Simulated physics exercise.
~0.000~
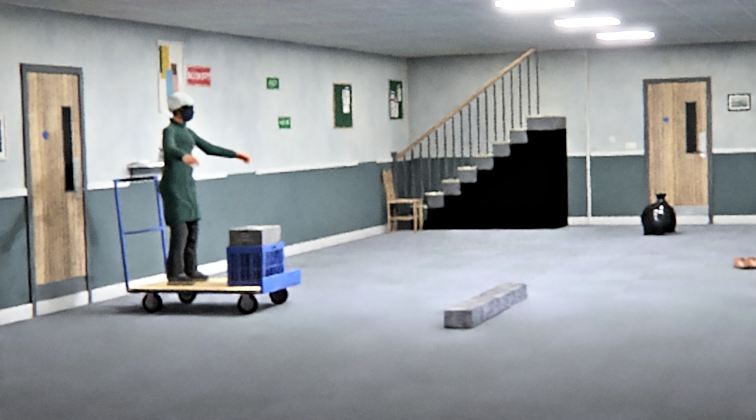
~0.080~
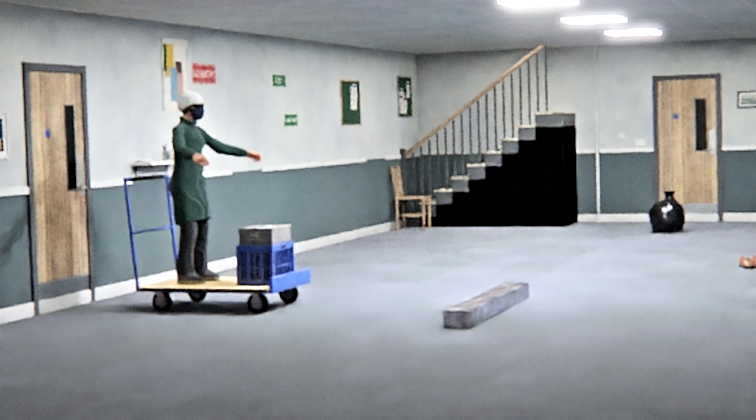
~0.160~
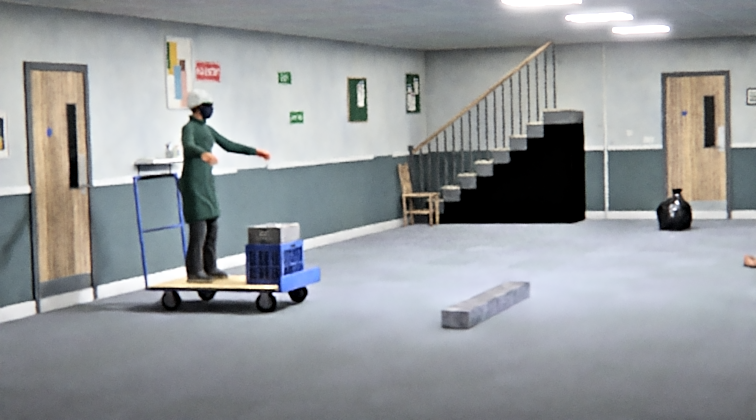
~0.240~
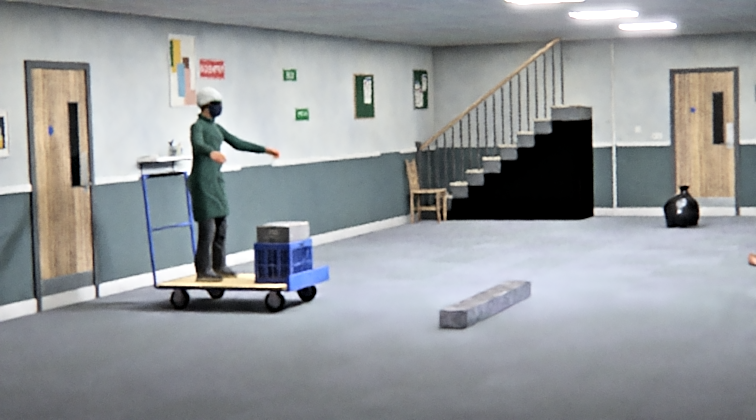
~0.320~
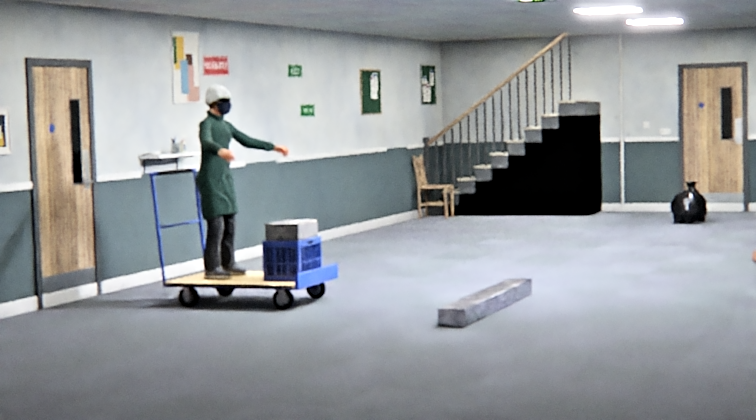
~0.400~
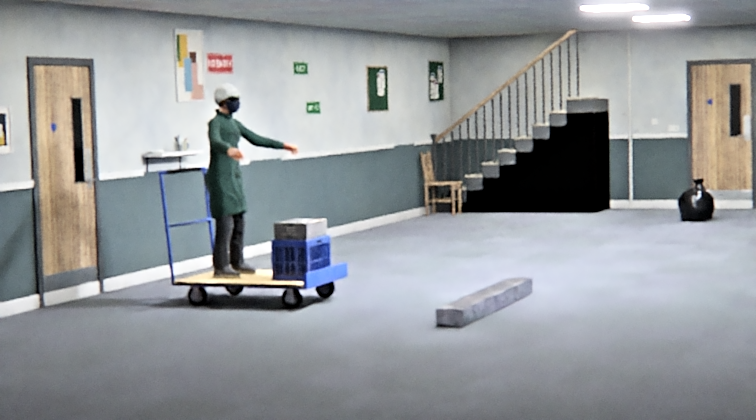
The video shows a person in a green coat, pale cap and dark mask standing on a flatbed trolley with arms outstretched, as it rolls slowly rightward, carrying a grey parcel on a blue crate, towards a beam on the floor.
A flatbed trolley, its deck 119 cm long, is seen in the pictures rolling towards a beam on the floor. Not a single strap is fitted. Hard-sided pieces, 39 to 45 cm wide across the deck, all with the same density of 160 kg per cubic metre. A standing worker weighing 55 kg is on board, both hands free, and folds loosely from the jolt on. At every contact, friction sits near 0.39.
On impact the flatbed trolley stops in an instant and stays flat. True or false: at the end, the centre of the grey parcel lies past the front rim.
False.
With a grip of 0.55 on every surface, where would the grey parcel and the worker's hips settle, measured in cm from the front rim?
In that case, behind the front rim: Grey at 10 cm, hips at 80 cm.
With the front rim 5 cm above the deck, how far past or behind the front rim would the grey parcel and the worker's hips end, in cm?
The grey item would stop 10 cm behind the front rim, and the hips 80 cm behind it.
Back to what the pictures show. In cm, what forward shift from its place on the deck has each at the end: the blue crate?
About: Blue 5.
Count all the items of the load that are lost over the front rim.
0.
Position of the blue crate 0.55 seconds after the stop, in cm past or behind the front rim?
Behind the rim, near 20 cm.
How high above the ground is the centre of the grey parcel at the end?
Some 60 cm up.
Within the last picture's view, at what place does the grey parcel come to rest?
Roughly pixel (476, 231).
Impact comes at 1.81 s.
After 2.36 s the grey parcel is 7 cm behind the rim, tilted 0°, near (476, 231) in the last picture's view.
After 2.81 s the grey parcel is 7 cm behind the rim, tilted 0°, near (476, 231) in the last picture's view.
Final state at 4.7 s, nothing is past the rim; behind it, blue crate, grey parcel and the worker's hips.
